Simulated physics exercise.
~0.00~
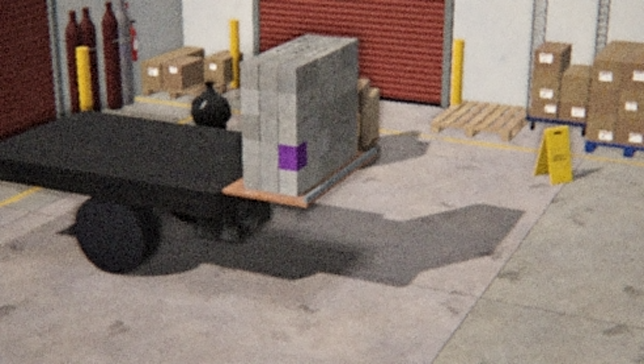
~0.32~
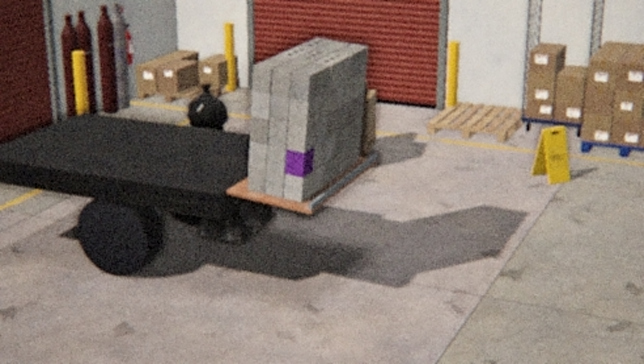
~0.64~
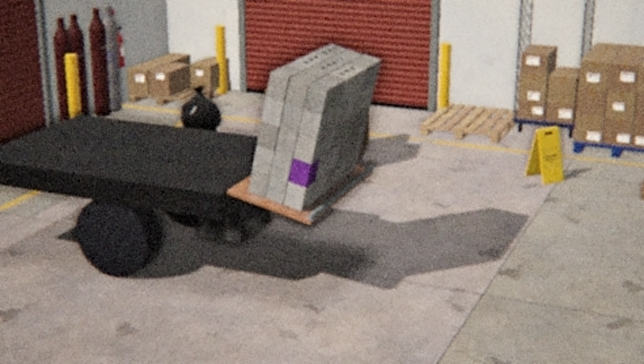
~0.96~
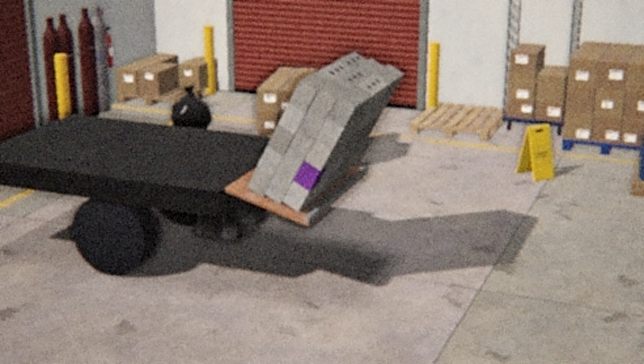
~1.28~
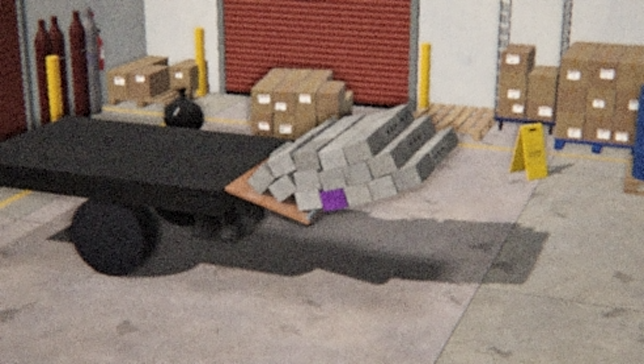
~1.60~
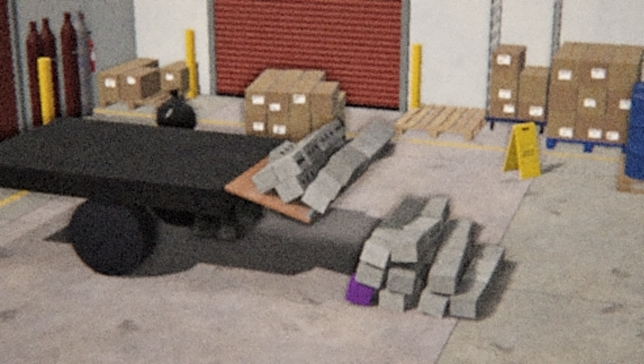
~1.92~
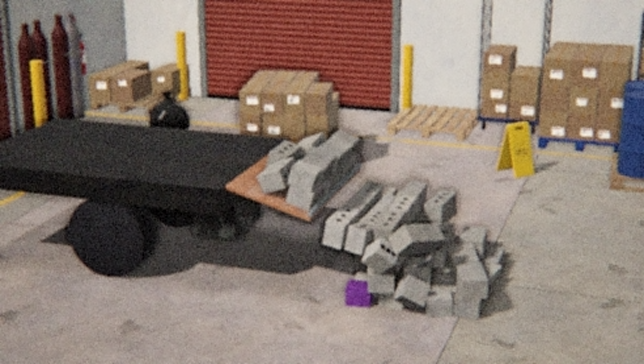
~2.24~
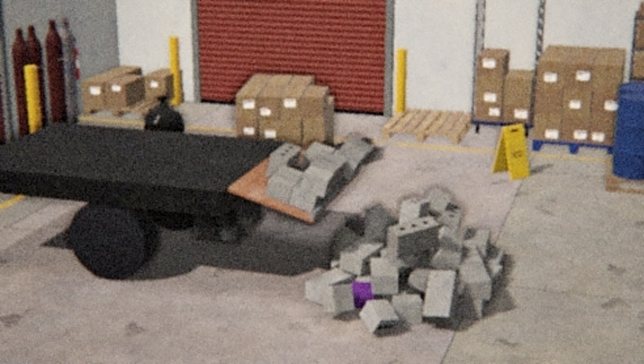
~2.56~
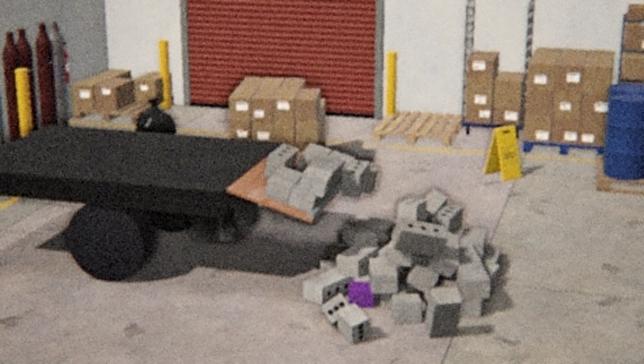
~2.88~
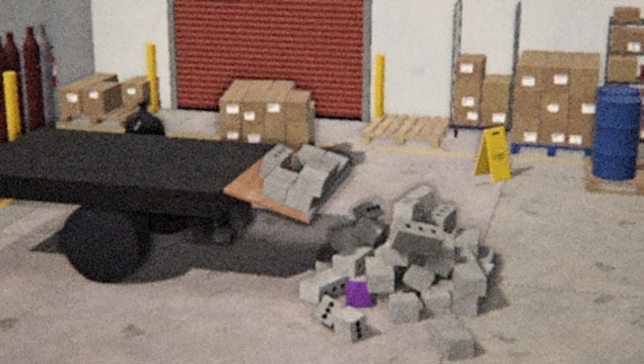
A black flat-bed's rear flap dipped under a stack of grey concrete blocks with one purple block, and the stack leaned right, toppled and spilled onto the floor, ending as a jumbled heap with the purple one in it and a few blocks left on the flap.
